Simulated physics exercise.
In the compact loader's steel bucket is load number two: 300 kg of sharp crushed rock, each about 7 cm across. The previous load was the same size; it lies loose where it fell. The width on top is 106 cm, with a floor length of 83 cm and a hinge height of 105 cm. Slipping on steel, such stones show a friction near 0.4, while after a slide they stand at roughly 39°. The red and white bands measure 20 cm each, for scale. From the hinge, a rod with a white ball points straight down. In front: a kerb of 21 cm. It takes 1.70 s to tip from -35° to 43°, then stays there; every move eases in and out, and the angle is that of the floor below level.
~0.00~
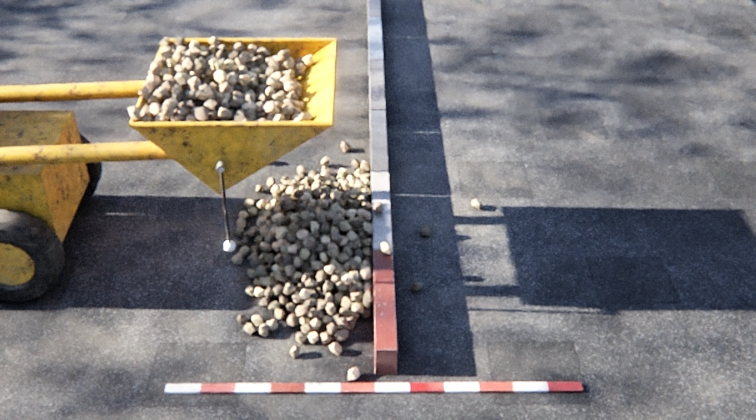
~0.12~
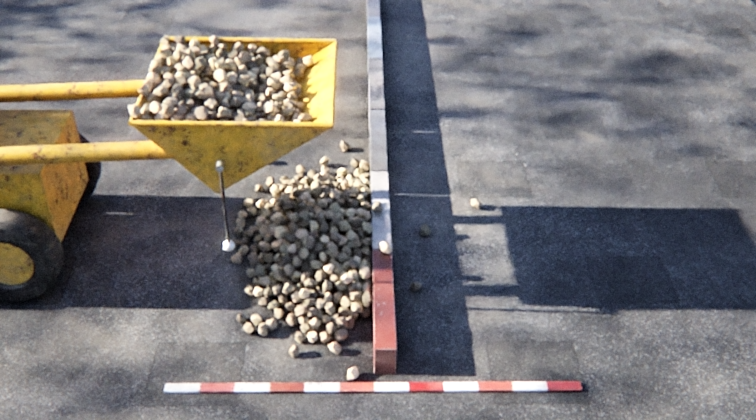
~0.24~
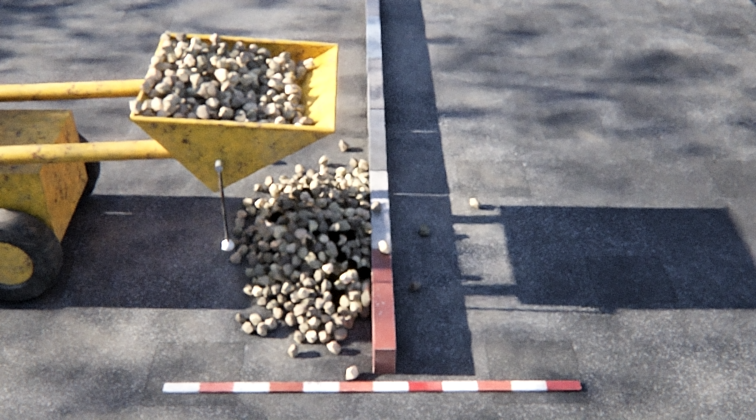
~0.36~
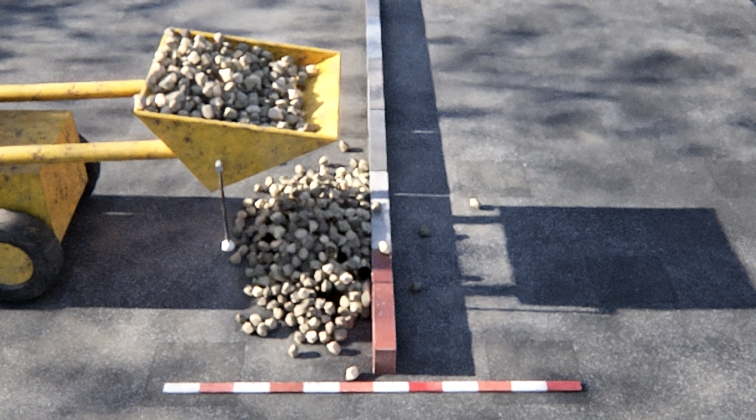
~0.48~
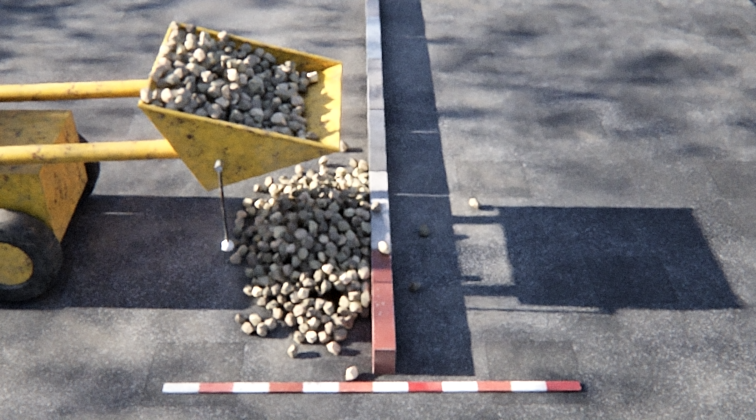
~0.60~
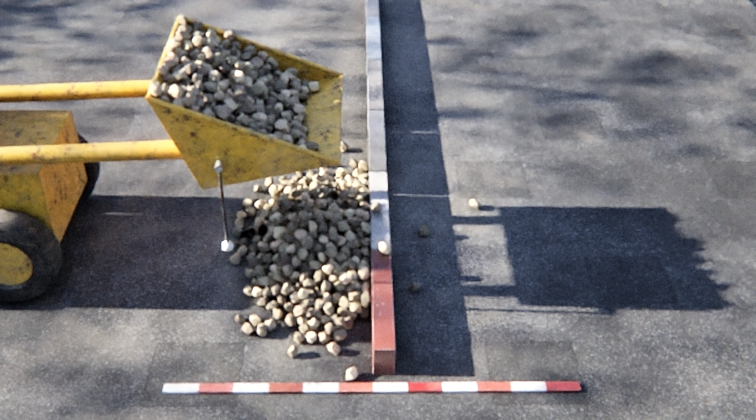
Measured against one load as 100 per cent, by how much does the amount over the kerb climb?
The amount climbs by some 11 per cent of a load.
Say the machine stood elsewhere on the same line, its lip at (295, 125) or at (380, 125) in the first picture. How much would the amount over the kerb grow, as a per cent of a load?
Roughly 0 per cent, then 50 per cent.
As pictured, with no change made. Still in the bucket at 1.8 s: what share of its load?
Reading: Near 30 % of the load.
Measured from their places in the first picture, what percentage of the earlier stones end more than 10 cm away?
About 0 %.
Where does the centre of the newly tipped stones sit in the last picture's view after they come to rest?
In the last view, somewhere near (339, 222).
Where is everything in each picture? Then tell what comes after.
The first frame shows lip at (333, 124), floor tilted -35°, highest stones at (191, 60). The earlier load is highest near (325, 230), 26 cm above ground level, 99 % on this side of the kerb, 1 % over the kerb.
In the second frame, the bucket is at -34°, its lip at (333, 125); the top of the load is at (185, 56); the stones move at 0.1 m/s on average.
The third frame shows lip at (334, 131), floor tilted -31°, highest stones at (179, 52); the stones move at 0.1 m/s on average.
The fourth frame shows lip at (337, 139), floor tilted -26°, highest stones at (177, 49); the stones move at 0.2 m/s on average.
The fifth frame shows lip at (339, 150), floor tilted -20°, highest stones at (176, 41); the stones move at 0.2 m/s on average.
In the sixth frame, the bucket is at -13°, its lip at (340, 163); the top of the load is at (184, 36); the stones move at 0.3 m/s on average.
After 1.3 s the floor is at 31°; in per cent of one load, 99 in the bucket, 100 on this side of the kerb, 1 over the kerb; the foremost stones are at (397, 234).
After 1.8 s the floor is at 43°; in per cent of one load, 29 in the bucket, 170 on this side of the kerb, 1 over the kerb; the foremost stones are at (420, 240).
After 2.2 s the floor is at 43°; in per cent of one load, 7 in the bucket, 184 on this side of the kerb, 9 over the kerb; the foremost stones are at (475, 245).
After 4.7 s the floor is at 43°; in per cent of one load, 1 in the bucket, 187 on this side of the kerb, 12 over the kerb; the foremost stones are at (496, 223). Net gain over the kerb, 11.
